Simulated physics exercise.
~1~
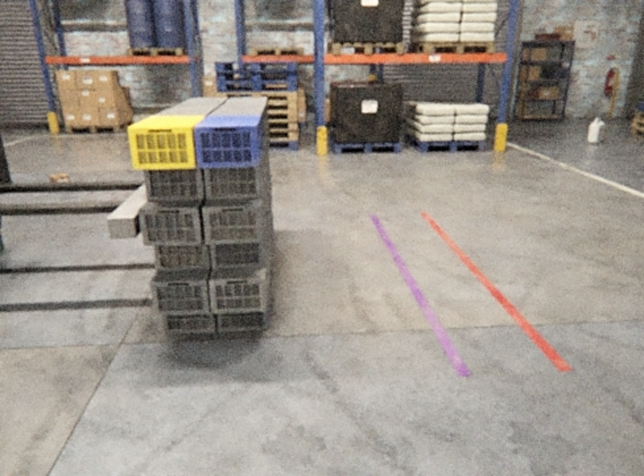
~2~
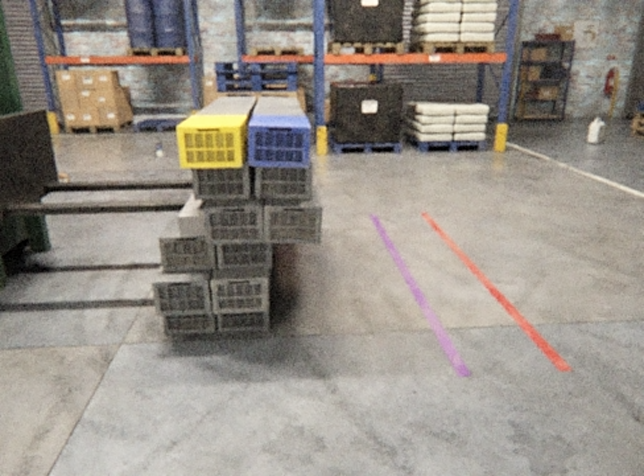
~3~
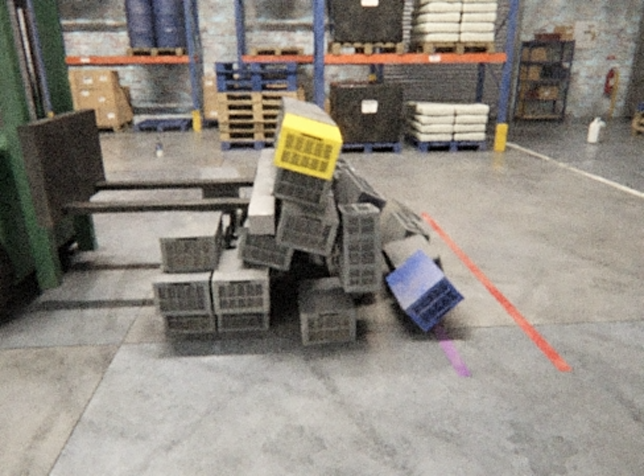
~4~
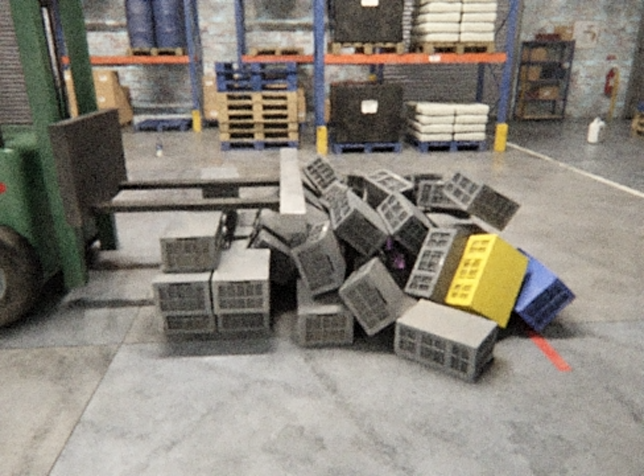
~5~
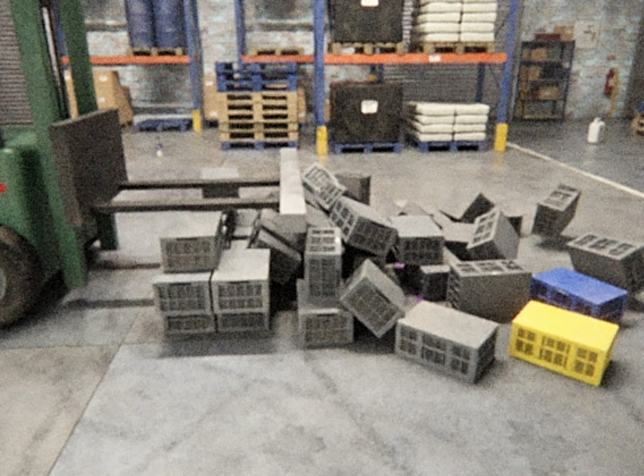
In a warehouse with racking and a brick wall behind, a still camera faces a tall stack of loose grey crates, with one yellow and one blue crate on top. Purple and red stripes mark the floor to the right. From the left, a green forklift pushes a pale beam into the stack, shoving the upper rows rightward. They lean and topple, the blue crate tipping off first and the yellow one following. Crates tumble across both stripes while the forklift stops. Finally the crates lie scattered, blue and yellow beyond the red stripe, with a low grey block still standing at left.
